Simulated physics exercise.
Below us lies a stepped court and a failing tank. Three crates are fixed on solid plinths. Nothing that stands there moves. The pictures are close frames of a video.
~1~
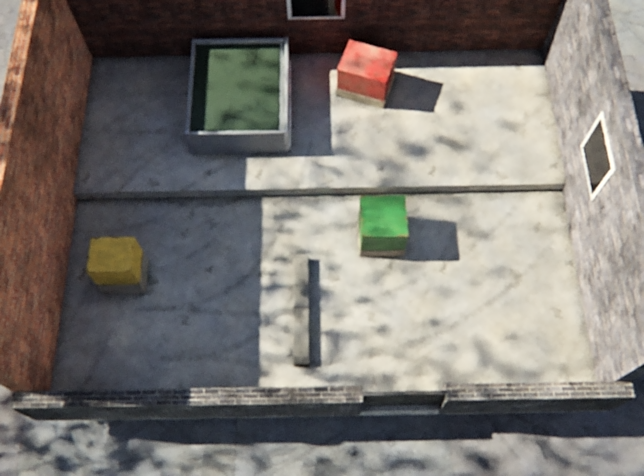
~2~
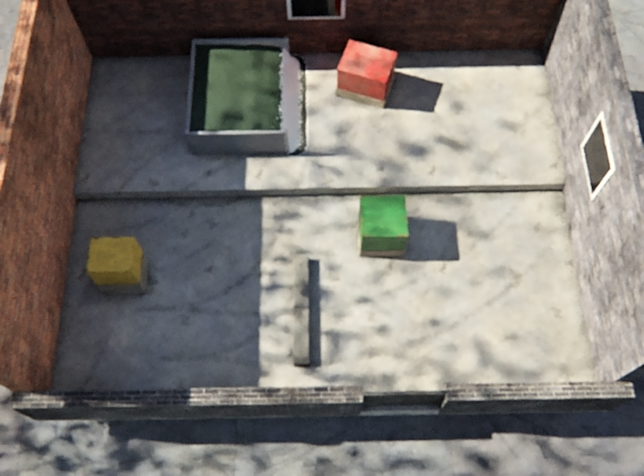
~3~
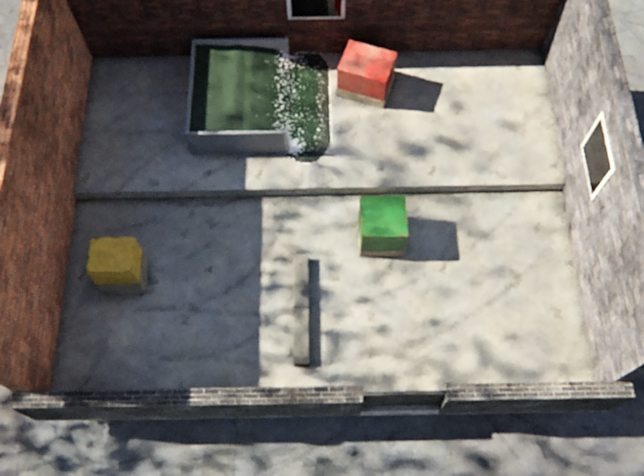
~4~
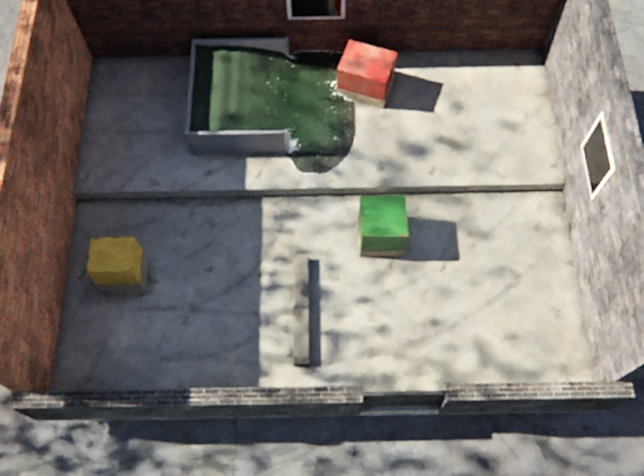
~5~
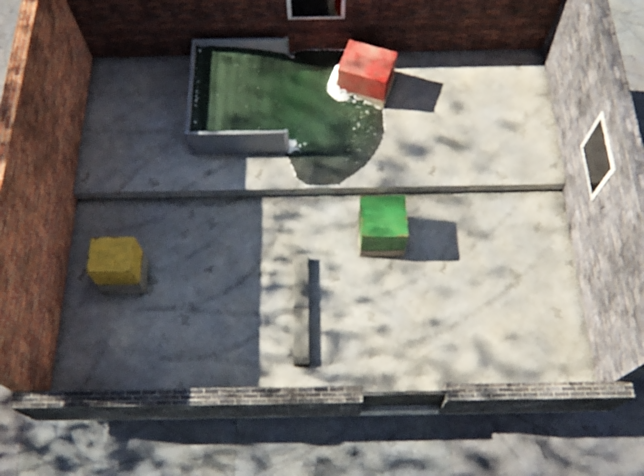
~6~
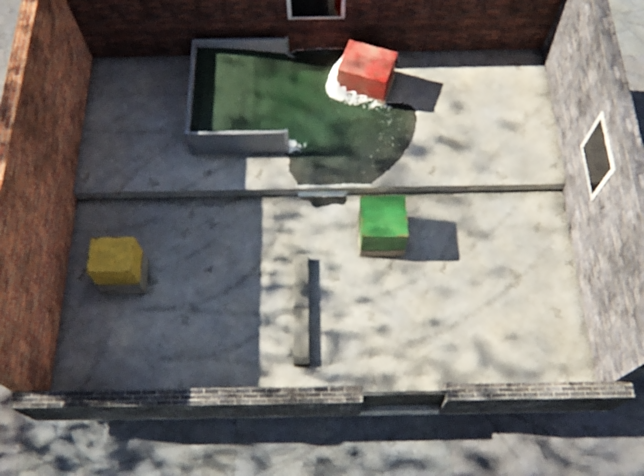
A walled court holds a tank whose right side opens, spilling green water around a red block.
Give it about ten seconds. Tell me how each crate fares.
The green crate stays dry; the yellow crate stays dry; the red crate gets wet.
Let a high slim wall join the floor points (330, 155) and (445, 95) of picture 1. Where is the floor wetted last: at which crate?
That is the yellow-painted one.
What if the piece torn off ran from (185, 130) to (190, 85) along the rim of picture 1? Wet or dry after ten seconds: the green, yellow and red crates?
In short: The green crate keeps dry, the yellow crate escapes it, the red crate keeps dry.
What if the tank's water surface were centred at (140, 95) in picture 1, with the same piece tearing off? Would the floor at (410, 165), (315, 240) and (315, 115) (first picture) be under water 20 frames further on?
As listed: Flooded, under water, flooded.
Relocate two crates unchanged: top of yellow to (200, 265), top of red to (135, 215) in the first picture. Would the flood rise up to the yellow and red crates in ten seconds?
My reading: Yellow crate stays dry; red crate keeps dry.
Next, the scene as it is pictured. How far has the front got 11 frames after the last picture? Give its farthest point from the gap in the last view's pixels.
Close to (559, 222).
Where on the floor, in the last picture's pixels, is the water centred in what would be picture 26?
Around (391, 143).
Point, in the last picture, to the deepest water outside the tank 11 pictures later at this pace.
Around (304, 57).
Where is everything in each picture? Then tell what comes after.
The first picture shows the tank at (239, 87) is whole and still.
In the second picture, the front is at (291, 57), out from the gap at (286, 99).
In the third picture, water pours out at (286, 100) and has run to (313, 54).
In the fourth picture, the front is at (339, 54), out from the gap at (286, 101).
In the fifth picture, the front is at a hidden place, out from the gap at (286, 101).
In the sixth picture, the front is at a hidden place, out from the gap at (286, 101).
A moment on, water covers 20 % of the floor; the green crate water round its plinth, the yellow crate not reached, the red crate water round its plinth.
Next, water covers 30 % of the floor; the green crate water round its plinth, the yellow crate not reached, the red crate water round its plinth.
Then, water covers 45 % of the floor; the green crate water round its plinth, the yellow crate not reached, the red crate water round its plinth.
Later, water covers 55 % of the floor; the green crate water round its plinth, the yellow crate not reached, the red crate water round its plinth.
In the end, water covers 75 % of the floor; the green crate stayed above the water, the yellow crate stayed above the water, the red crate was topped.
